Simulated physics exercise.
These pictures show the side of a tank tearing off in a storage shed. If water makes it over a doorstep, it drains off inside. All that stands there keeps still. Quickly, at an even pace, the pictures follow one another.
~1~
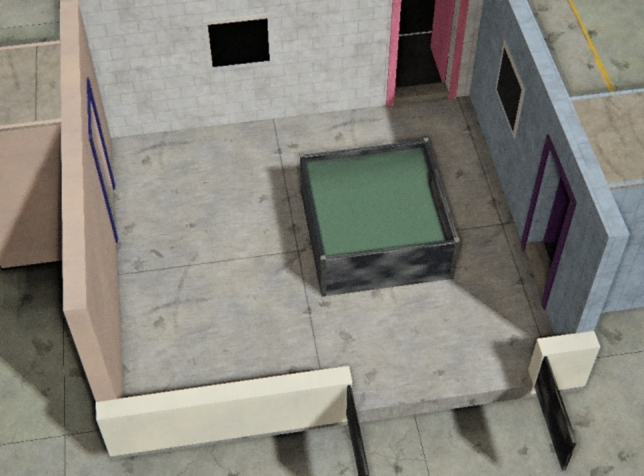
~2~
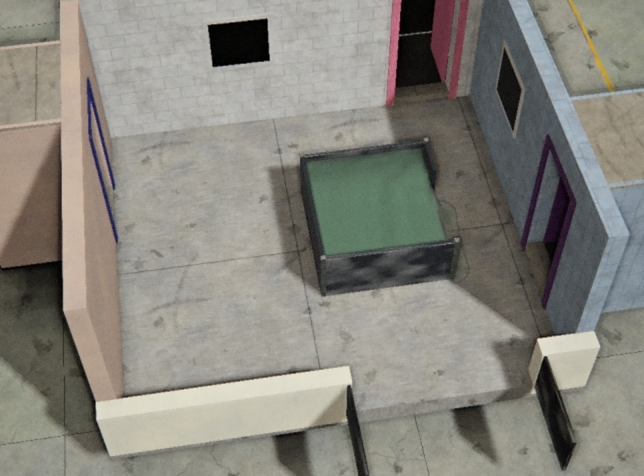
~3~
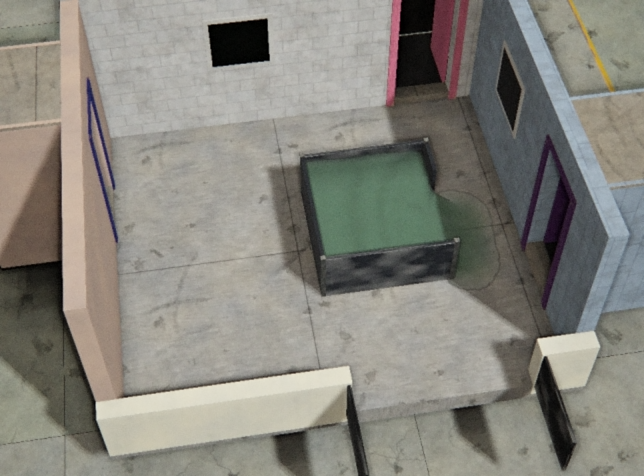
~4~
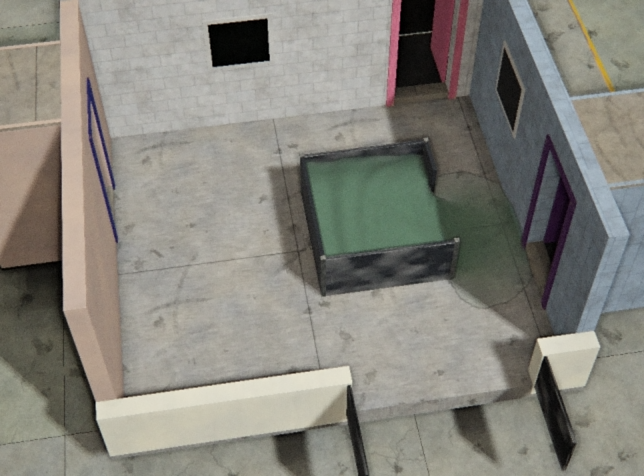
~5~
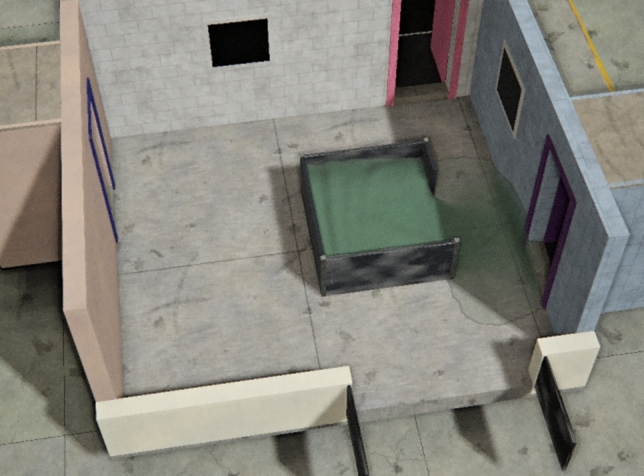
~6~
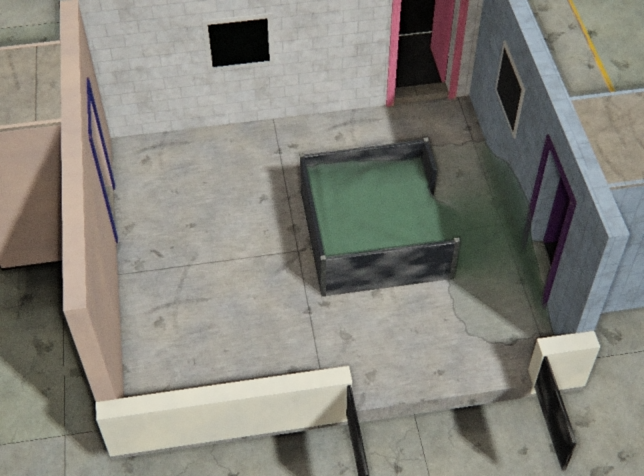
Green water pouring from a dark tank as its right side opens, spreading over the grey floor to the blue wall.
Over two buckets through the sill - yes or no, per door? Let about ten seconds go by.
Purple door - yes, pink door - yes, blue door - no.
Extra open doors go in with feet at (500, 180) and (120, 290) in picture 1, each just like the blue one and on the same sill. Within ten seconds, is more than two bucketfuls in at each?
First tops the limit, then falls short.
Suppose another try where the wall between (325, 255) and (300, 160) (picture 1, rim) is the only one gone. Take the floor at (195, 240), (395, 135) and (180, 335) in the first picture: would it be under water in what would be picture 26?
So that's waterlogged for the first, left bare for the second and waterlogged for the third.
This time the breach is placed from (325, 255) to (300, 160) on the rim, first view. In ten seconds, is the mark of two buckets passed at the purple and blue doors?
Purple: Below; blue: Above.
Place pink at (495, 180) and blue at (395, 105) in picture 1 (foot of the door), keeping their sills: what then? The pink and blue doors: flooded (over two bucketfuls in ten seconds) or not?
Result: Pink door goes past the limit, blue door goes past the limit.
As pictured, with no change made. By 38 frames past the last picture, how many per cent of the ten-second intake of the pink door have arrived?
Close to 100 out of every hundred.
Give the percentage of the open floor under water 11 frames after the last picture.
Estimated share: About 30 %.
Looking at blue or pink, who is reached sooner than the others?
Answer: The pink one.
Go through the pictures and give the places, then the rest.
In the first picture, still water in the tank at (377, 201).
In the second picture, the front is at a hidden place, out from the gap at (440, 230).
In the third picture, the front is at (466, 197), out from the gap at (440, 231).
In the fourth picture, the front is at (501, 190), out from the gap at (439, 232).
In the fifth picture, water pours out at (439, 232) and has run to (492, 166).
In the sixth picture, water pours out at (439, 232) and has run to (485, 146).
A moment on, water covers 20 % of the floor; the purple door over two buckets in, the pink door wet at the sill, nothing in, the blue door not reached.
Next, water covers 30 % of the floor; the purple door far over two buckets in, the pink door over two buckets in, the blue door not reached.
Then, water covers 55 % of the floor; the purple door far over two buckets in, the pink door far over two buckets in, the blue door not reached.
Later, water covers 85 % of the floor; the purple door far over two buckets in, the pink door far over two buckets in, the blue door wet at the sill, nothing in.
In the end, water covers 95 % of the floor; the purple door far over two buckets in, the pink door far over two buckets in, the blue door wet at the sill, nothing in.
